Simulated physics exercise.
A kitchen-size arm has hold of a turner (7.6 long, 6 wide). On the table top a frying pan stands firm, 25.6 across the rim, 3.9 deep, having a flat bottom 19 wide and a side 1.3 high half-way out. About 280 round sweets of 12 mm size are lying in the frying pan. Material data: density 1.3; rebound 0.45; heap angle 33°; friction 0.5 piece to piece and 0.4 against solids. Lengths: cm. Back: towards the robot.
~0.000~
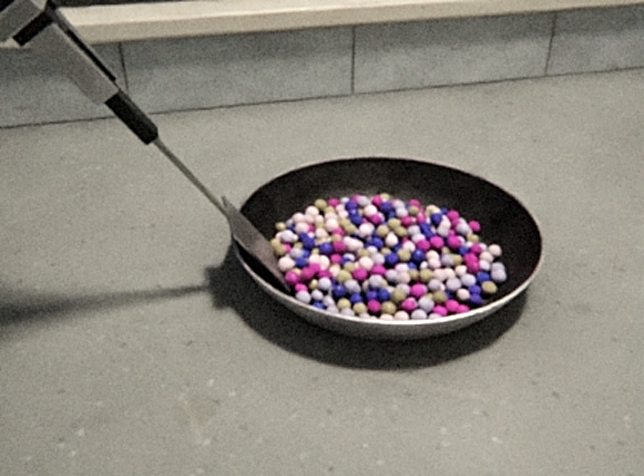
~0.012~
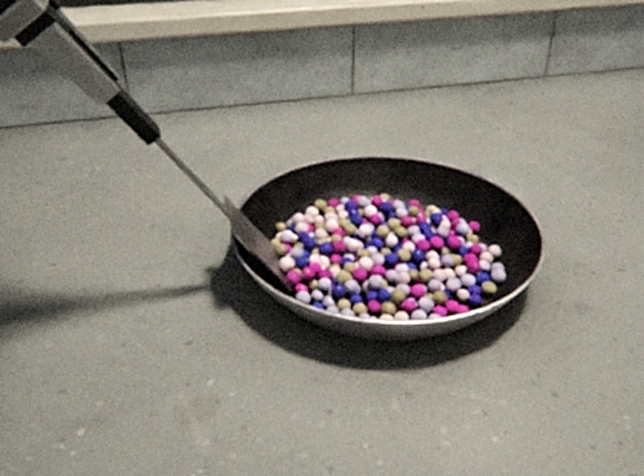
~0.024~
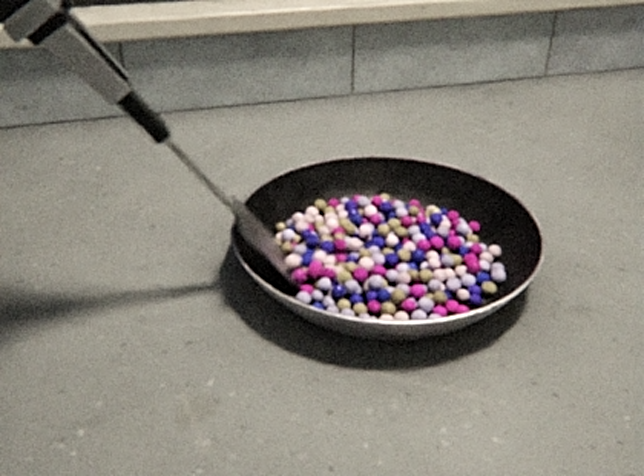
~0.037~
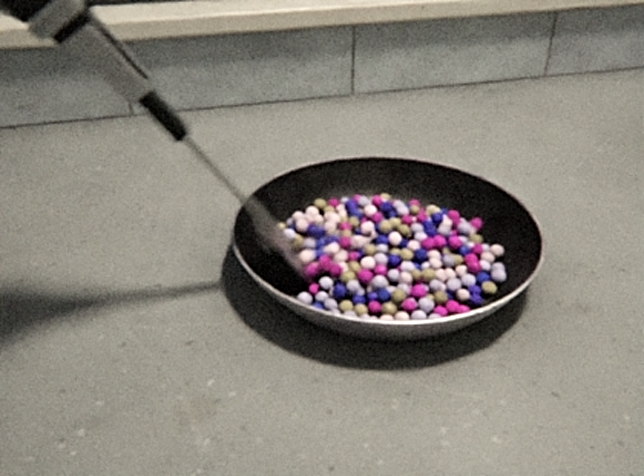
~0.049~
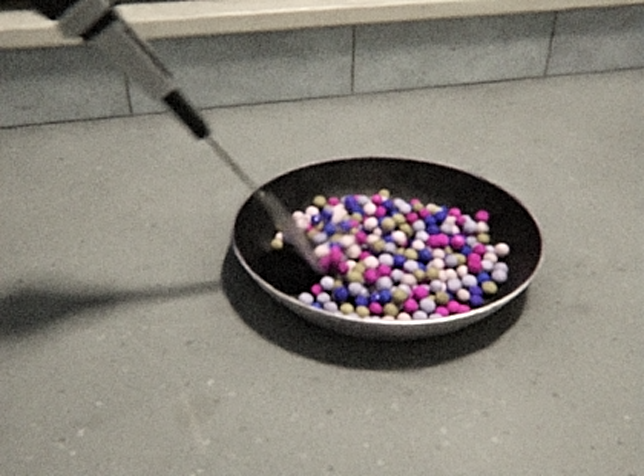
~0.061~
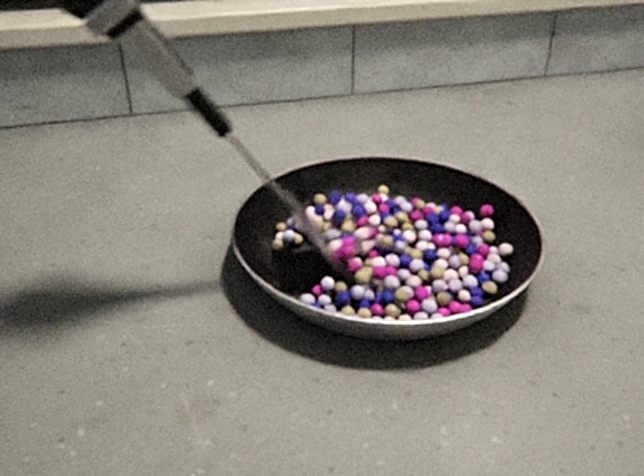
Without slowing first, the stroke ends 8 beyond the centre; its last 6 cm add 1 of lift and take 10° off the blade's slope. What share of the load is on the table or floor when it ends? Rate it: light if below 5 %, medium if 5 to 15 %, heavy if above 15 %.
Rating: Medium.
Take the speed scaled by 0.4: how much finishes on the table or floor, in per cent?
That comes to some 0 per cent, roughly.
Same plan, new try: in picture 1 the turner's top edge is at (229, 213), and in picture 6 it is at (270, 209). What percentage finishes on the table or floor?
It comes to something like 5 %, give or take.
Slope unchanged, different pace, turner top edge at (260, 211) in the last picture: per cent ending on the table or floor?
I'd say around 5 per cent.
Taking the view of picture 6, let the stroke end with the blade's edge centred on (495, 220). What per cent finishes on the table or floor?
The share ending on the table or floor is about 30 per cent.
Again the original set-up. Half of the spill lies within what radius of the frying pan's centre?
Close to 24 cm from the centre.
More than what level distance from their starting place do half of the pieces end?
About 3 cm.
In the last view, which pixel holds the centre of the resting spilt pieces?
Approximately at (612, 225).
By 0.09 s, sloping 56°, highest piece 7 above the table; 278 in the frying pan.
By 0.12 s, sloping 53°, highest piece 8 above the table; 278 in the frying pan.
By 0.33 s, sloping 46°, highest piece 6 above the table; 250 in the frying pan, 24 on the table or floor, 4 on the blade or in flight.
By 1.38 s, sloping 46°, highest piece 4 above the table; 249 in the frying pan, 29 on the table or floor.
Final count, 249 in the frying pan, 29 on the table or floor. That is 10 % on the table or floor.
